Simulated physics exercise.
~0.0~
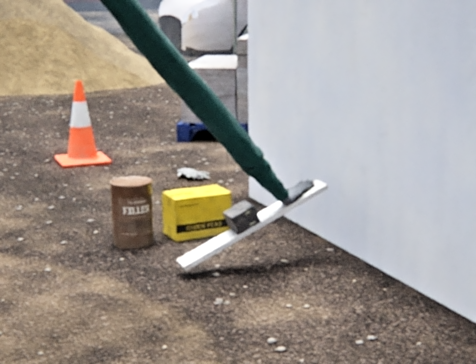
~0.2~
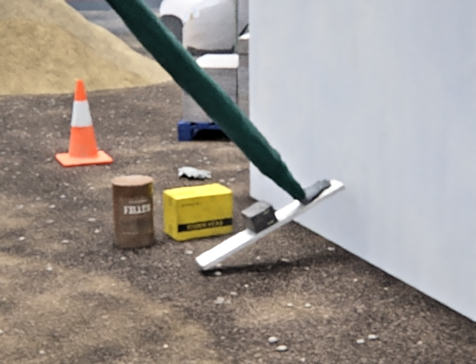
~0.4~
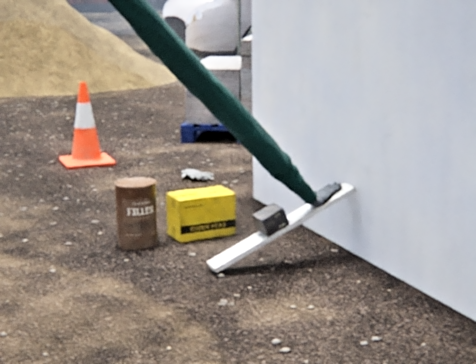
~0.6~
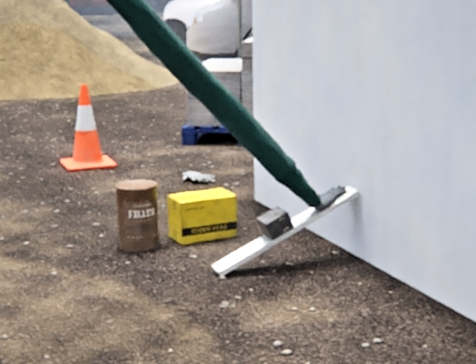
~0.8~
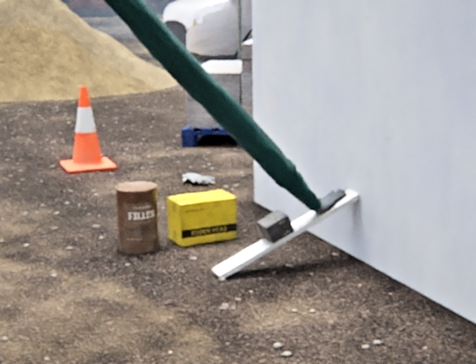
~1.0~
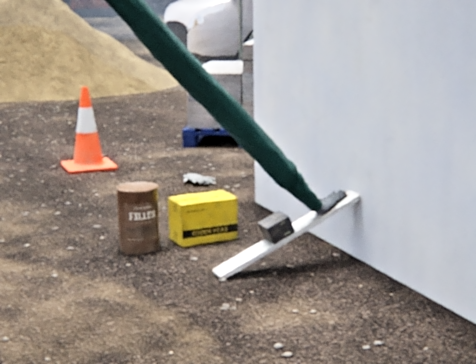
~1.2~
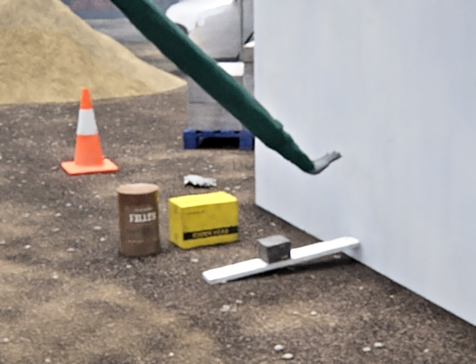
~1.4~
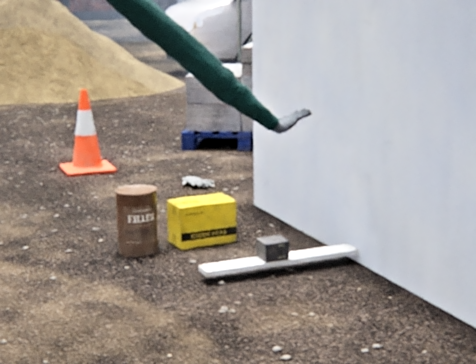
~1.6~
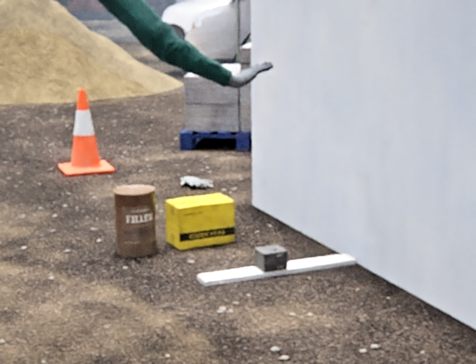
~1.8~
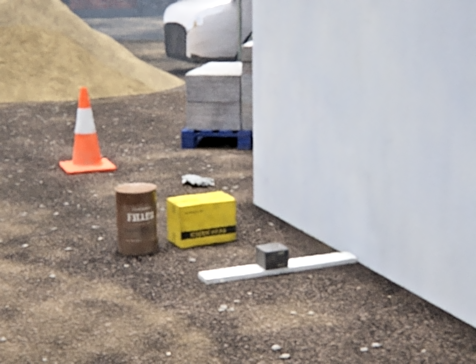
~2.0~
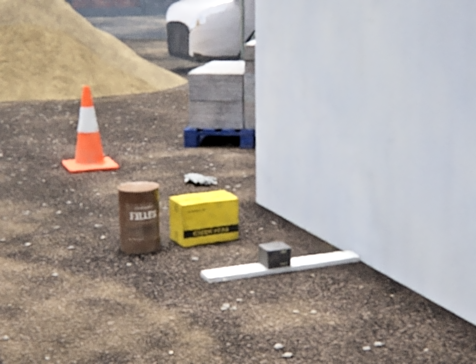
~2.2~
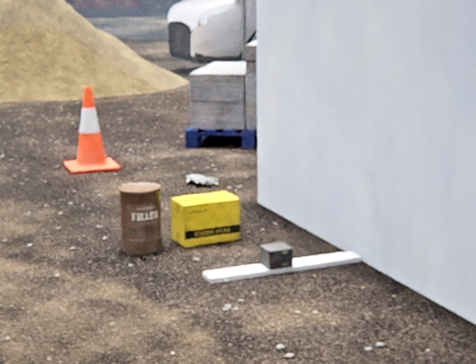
In the video, a hand in a green sleeve props a white plank carrying a small grey block against a pale wall, near a brown pail and a yellow box. Once released, the plank slides down and ends flat on the ground, the block still on it.
